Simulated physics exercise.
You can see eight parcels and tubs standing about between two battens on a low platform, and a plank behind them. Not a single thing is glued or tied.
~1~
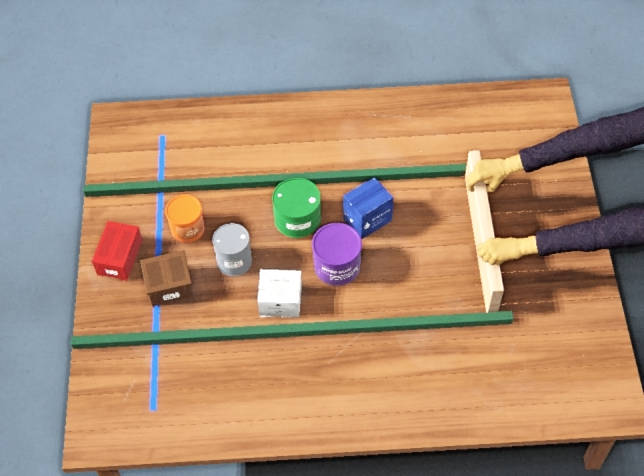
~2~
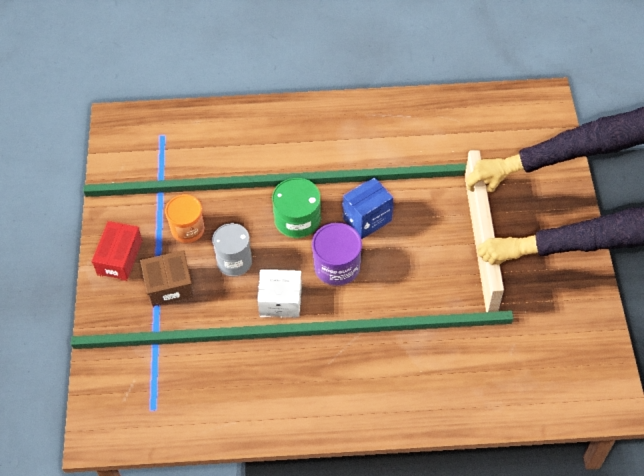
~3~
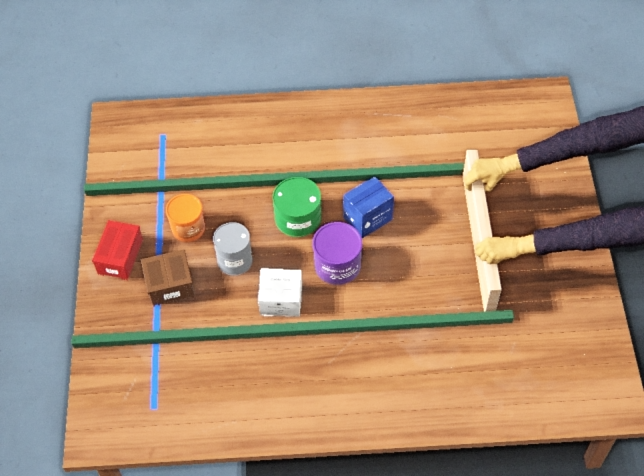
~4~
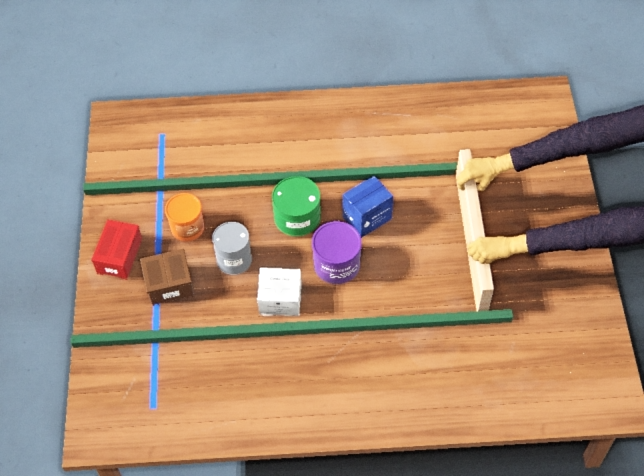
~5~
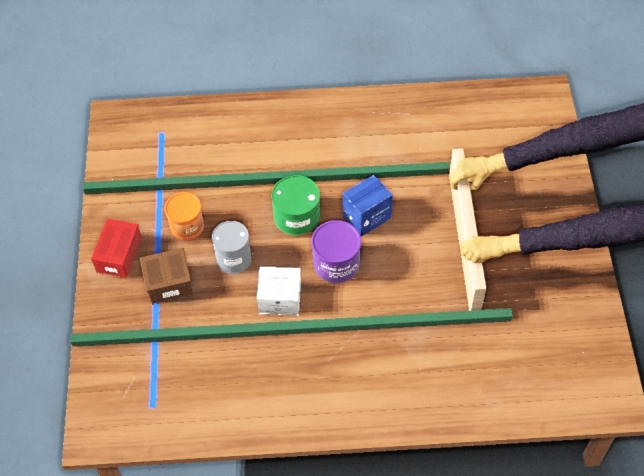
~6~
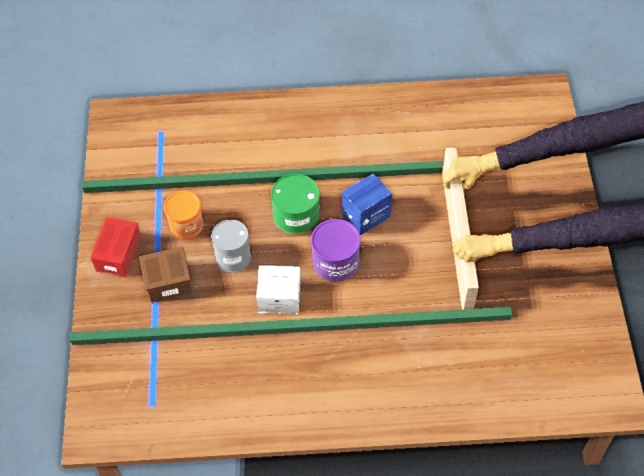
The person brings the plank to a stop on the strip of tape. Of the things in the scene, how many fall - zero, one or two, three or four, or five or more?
A single one or a pair drops off.
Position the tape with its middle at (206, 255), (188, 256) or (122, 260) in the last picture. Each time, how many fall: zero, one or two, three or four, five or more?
No fall at all; zero; at least five.
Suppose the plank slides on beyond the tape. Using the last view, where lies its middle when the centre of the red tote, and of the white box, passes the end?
The middle is at (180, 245) when it's the red tote, and at (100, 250) when it's the white box.
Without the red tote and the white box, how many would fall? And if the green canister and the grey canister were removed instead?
It would be 1 and 0.
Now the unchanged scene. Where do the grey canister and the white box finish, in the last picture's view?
Going in order, first (104, 237) and next (133, 306).
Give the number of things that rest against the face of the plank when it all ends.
At rest, 3 are in contact.
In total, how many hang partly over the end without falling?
The total comes out at 2.
Soon after, none off yet; red tote at rest near (117, 247); brown tote at rest near (167, 275); orange pail at rest near (184, 215).
Then, none off yet; red tote at rest near (117, 247); brown tote at rest near (167, 275); orange pail moving near (183, 216).
Further on, none off yet; red tote moved about its own width near (89, 262); brown tote moved about its own width near (140, 281); orange pail moved well along near (110, 223).
By the end, the number that fall off is one or two; fallen, orange pail and red tote.
